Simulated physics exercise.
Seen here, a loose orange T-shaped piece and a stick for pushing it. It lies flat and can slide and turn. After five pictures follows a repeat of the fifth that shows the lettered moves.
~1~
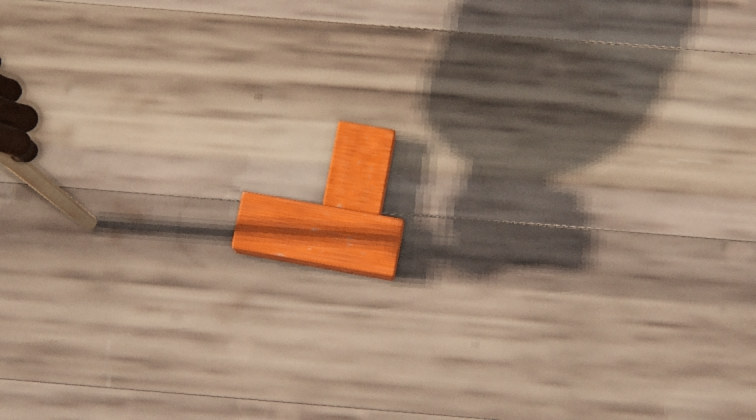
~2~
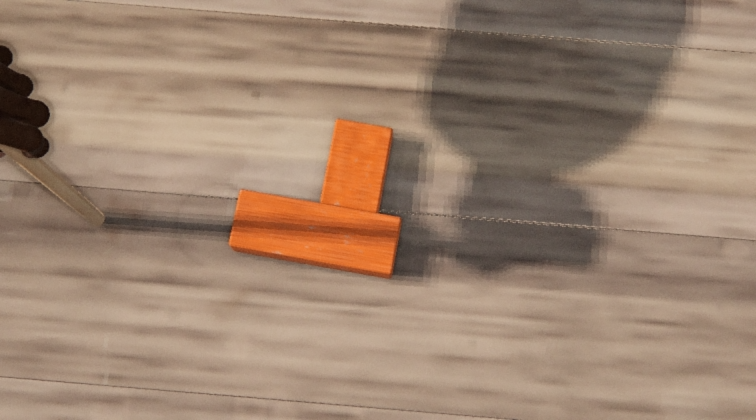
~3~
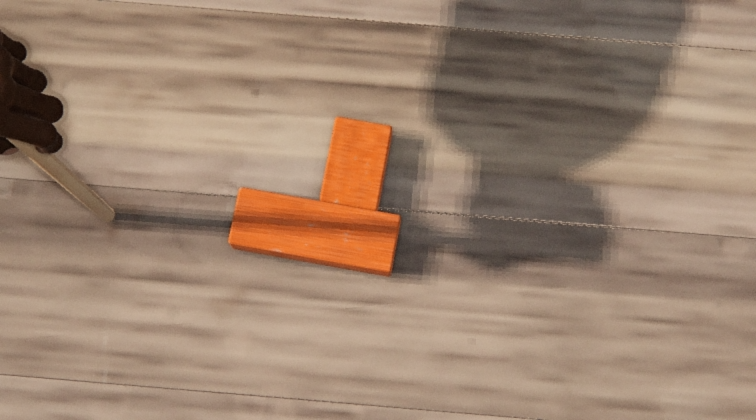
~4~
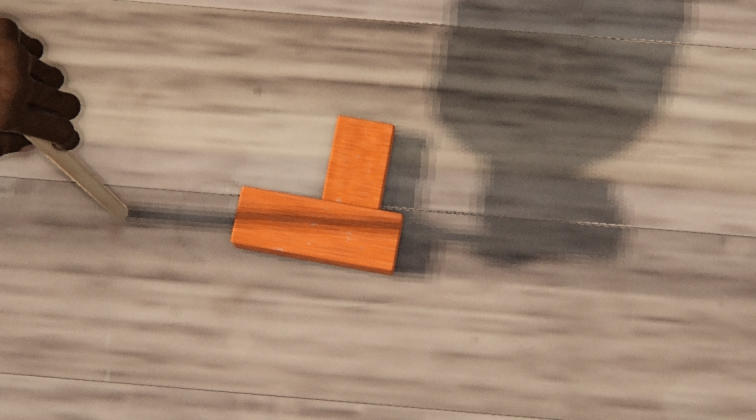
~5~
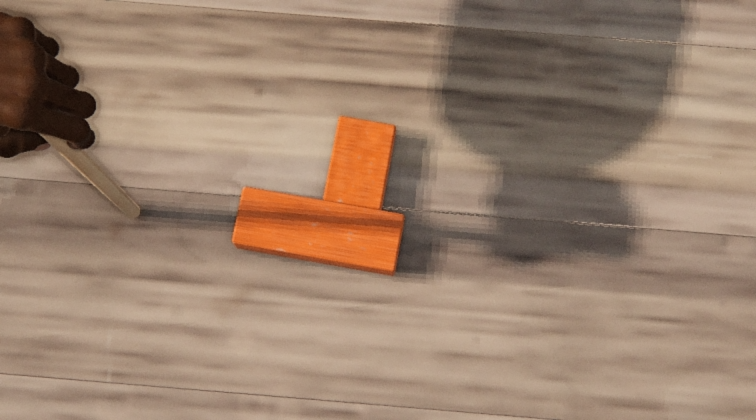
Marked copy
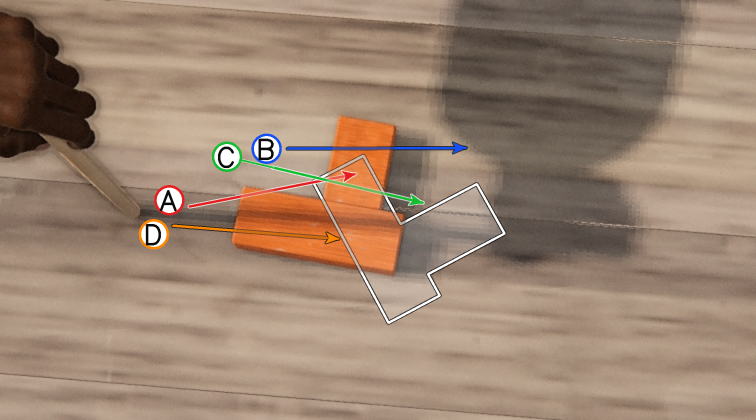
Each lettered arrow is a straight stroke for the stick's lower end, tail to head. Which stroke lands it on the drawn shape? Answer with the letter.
Only C fits it in.
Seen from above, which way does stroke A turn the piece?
Clockwise.
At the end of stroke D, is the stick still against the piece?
Yes.
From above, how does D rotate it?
It turns anticlockwise.
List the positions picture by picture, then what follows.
In the first frame, orange T-shaped piece (317, 233).
In the second frame, orange T-shaped piece (315, 231).
In the third frame, orange T-shaped piece (314, 229).
In the fourth frame, orange T-shaped piece (317, 228).
In the fifth frame, orange T-shaped piece (318, 228).
On the marked copy, A from (189, 207) to (356, 174); B from (288, 149) to (466, 148); C from (273, 168) to (423, 203); D from (173, 226) to (339, 239).
Following C. Soon after the start, foot of the stick (327, 181), piece (321, 228).
Later, foot of the stick (383, 194), piece (354, 231).
In the end, foot of the stick (423, 203), piece (374, 231); it fills the outline.
As for the rest, A leaves the piece out of the outline, at (411, 238); B leaves the piece out of the outline, at (345, 214); D leaves the piece out of the outline, at (425, 209).
